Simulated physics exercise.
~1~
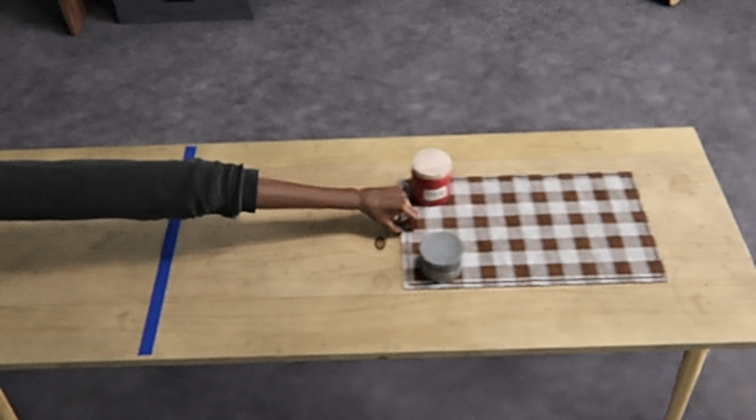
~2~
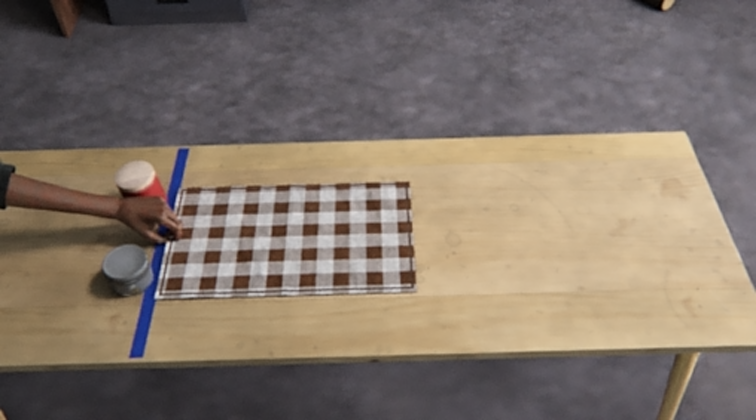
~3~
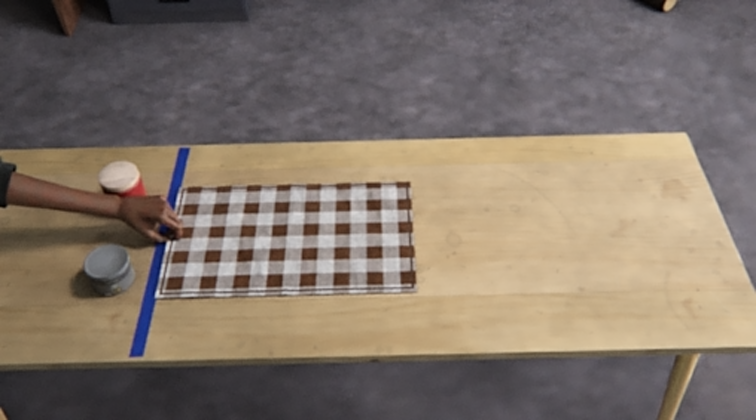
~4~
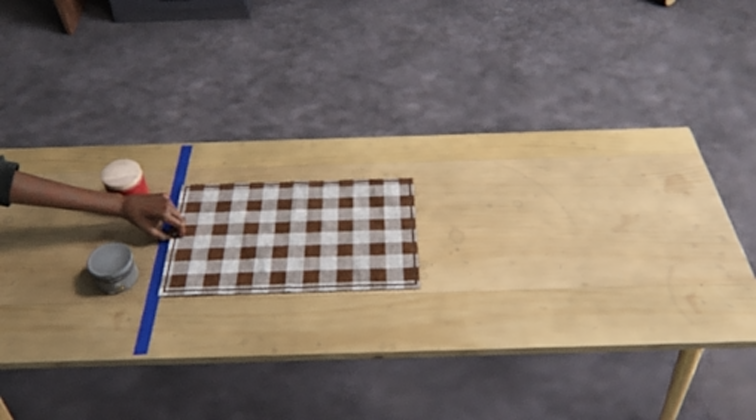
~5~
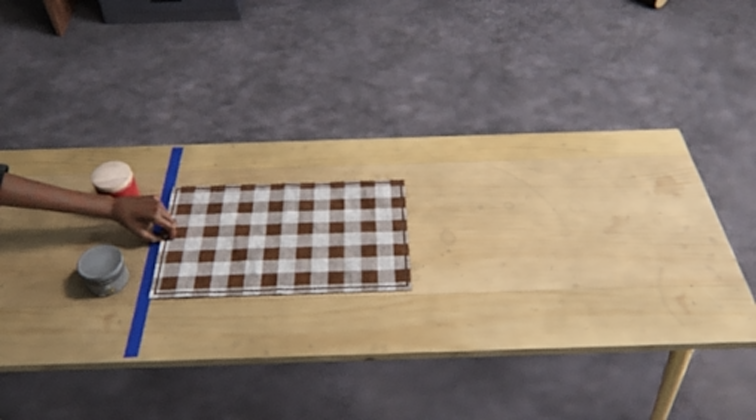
On a wooden table, a hand pulled a brown checked place mat carrying a red jar and a grey tub left to a strip of blue tape, where the mat stopped and both containers slid off its front edge, ending upright beyond the tape.
